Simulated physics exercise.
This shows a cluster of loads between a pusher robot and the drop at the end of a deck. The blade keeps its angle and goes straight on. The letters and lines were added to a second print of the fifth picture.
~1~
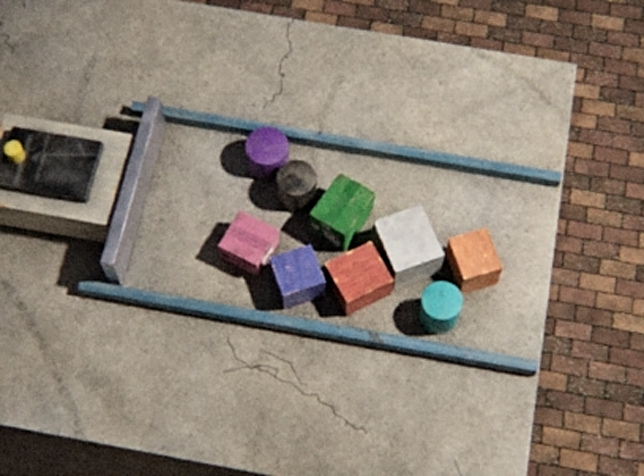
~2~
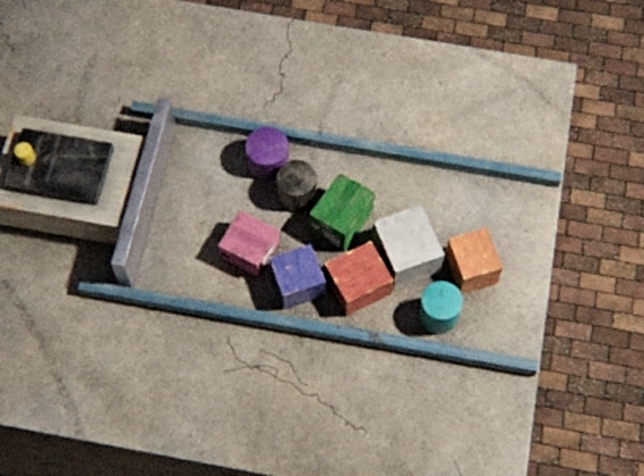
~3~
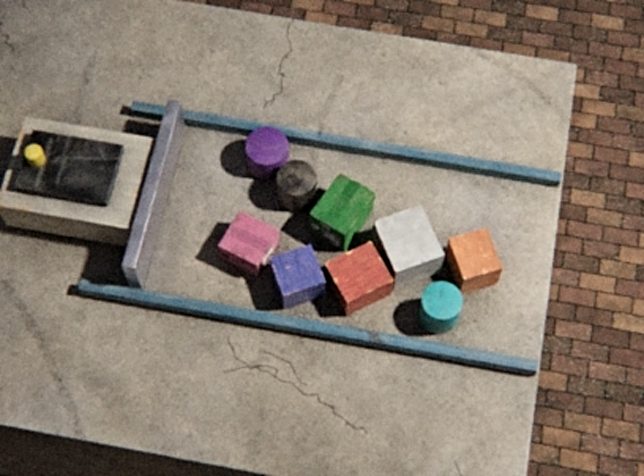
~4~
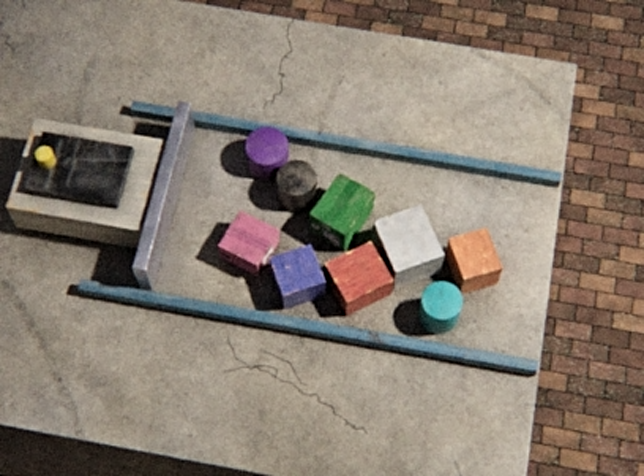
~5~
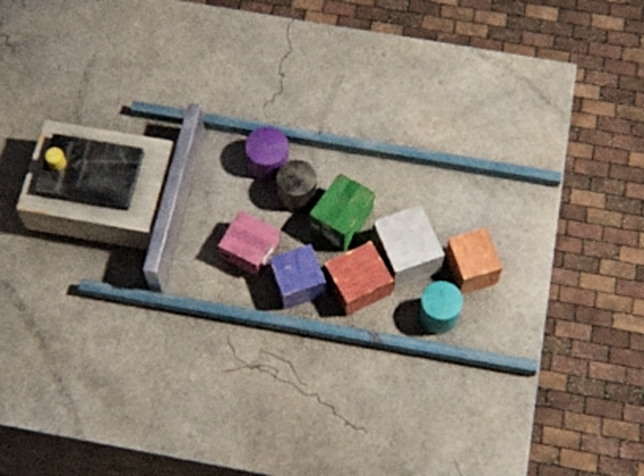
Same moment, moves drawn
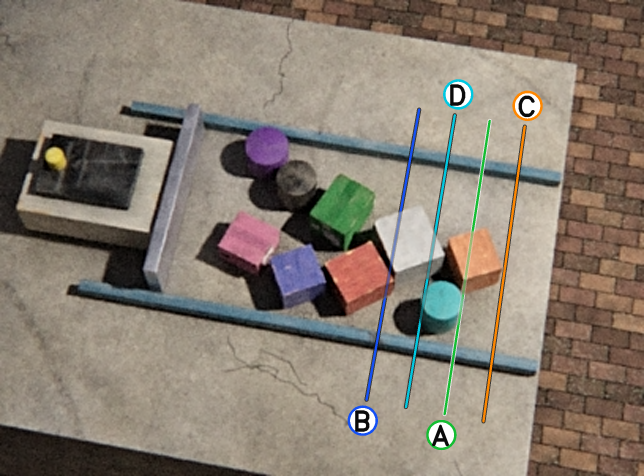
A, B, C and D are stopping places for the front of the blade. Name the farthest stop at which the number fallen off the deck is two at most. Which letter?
At D, and not beyond.
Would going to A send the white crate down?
By then, yes.
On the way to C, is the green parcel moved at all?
Yes.
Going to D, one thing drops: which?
The orange crate.
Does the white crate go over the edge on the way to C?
Yes.
On the marked copy, A at (468, 260); B at (394, 247); C at (505, 266); D at (432, 253).
Following D. Soon after the start, robot (188, 187); white crate (414, 247); red crate (382, 292).
Later, robot (280, 203); orange crate (512, 263); turquoise canister (461, 324).
In the end, robot (352, 215); orange crate over the edge; turquoise canister (535, 338); one fallen.
As for the rest, A drops three; B is within the limit but short; C drops five.
